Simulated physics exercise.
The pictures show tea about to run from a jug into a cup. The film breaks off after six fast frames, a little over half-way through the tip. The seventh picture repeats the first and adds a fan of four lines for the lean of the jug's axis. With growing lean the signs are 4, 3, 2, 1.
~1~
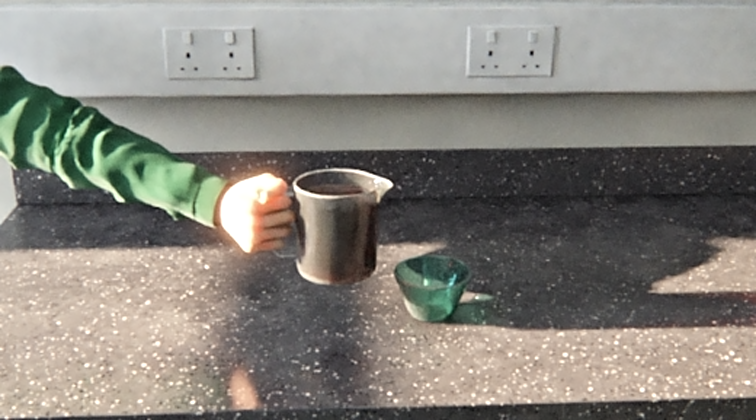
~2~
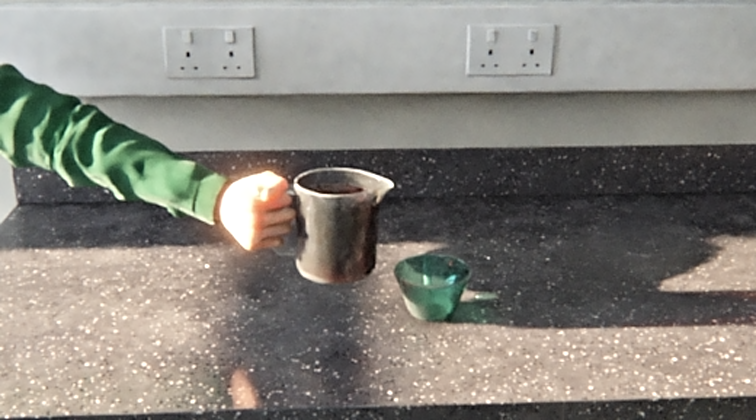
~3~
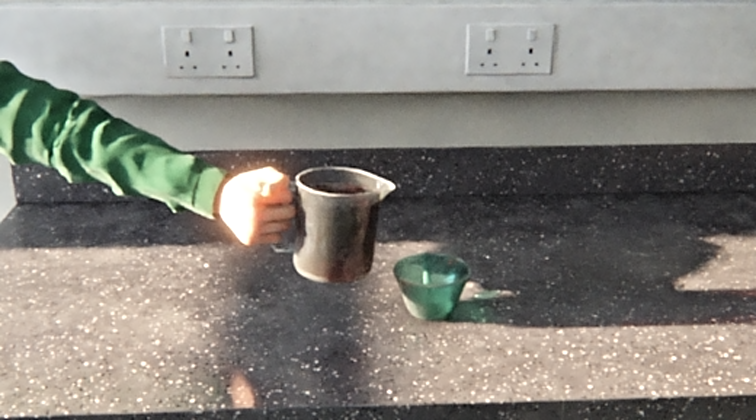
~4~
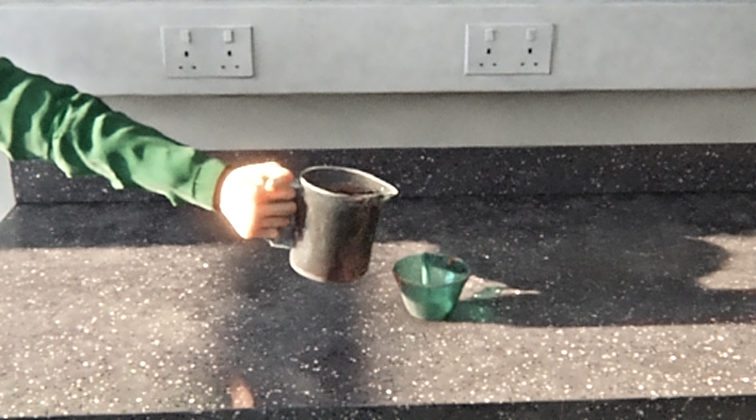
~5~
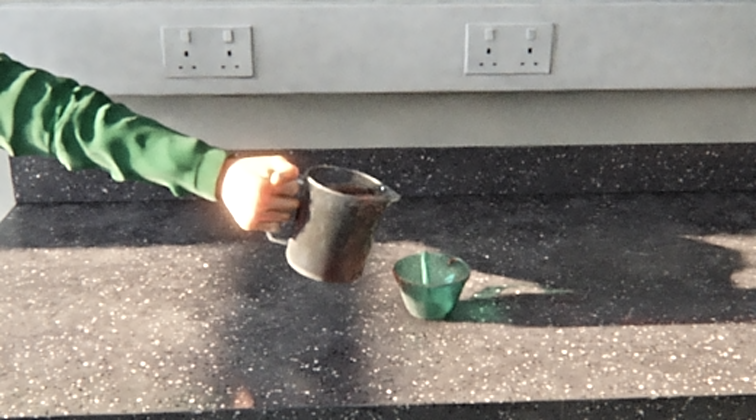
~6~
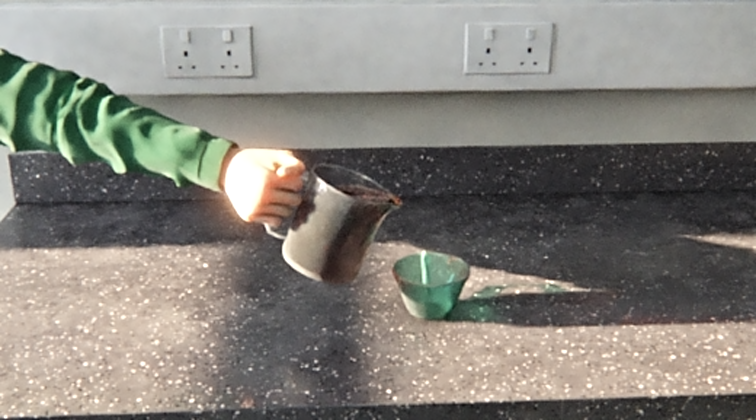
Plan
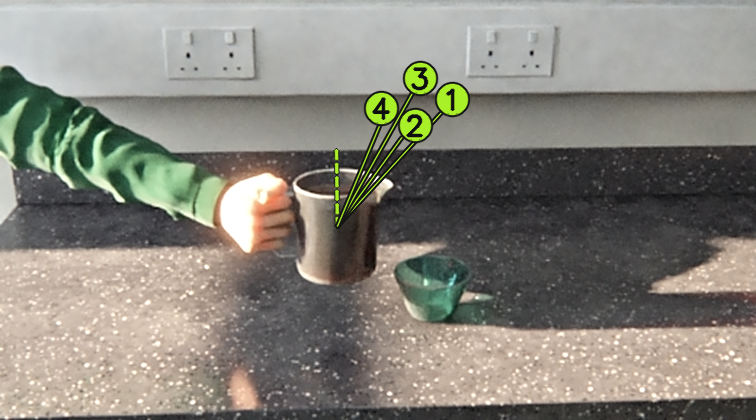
On a speckled dark countertop beneath two wall sockets, a hand in a green sleeve held a dark jug upright beside a small green cup, then slowly tilted it a little to the right.
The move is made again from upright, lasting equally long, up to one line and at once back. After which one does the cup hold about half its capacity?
Choose 1.
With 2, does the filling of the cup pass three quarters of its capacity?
No, it does not.
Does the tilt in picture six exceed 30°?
No.
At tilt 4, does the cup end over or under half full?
Under half.
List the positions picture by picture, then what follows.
Upright, lip at (390, 184); rim of the cup round (433, 271); nothing has left yet.
Upright, lip at (391, 184); nothing has left yet.
Tipped about 4°, lip at (393, 186); nothing has left yet.
Tipped about 9°, lip at (395, 191); nothing has left yet.
Tipped about 15°, lip at (398, 197); nothing has left yet.
Tipped about 21°, lip at (401, 203); nothing has left yet.
On the marked copy, 1 at (441, 112); 2 at (402, 137); 3 at (412, 93); 4 at (379, 125).
With 1, the cup ends with about 49 % of what it can hold.
With 2, the cup ends with about 31 % of what it can hold.
With 3, the cup ends with about 17 % of what it can hold.
With 4, the cup ends with about 6 % of what it can hold.
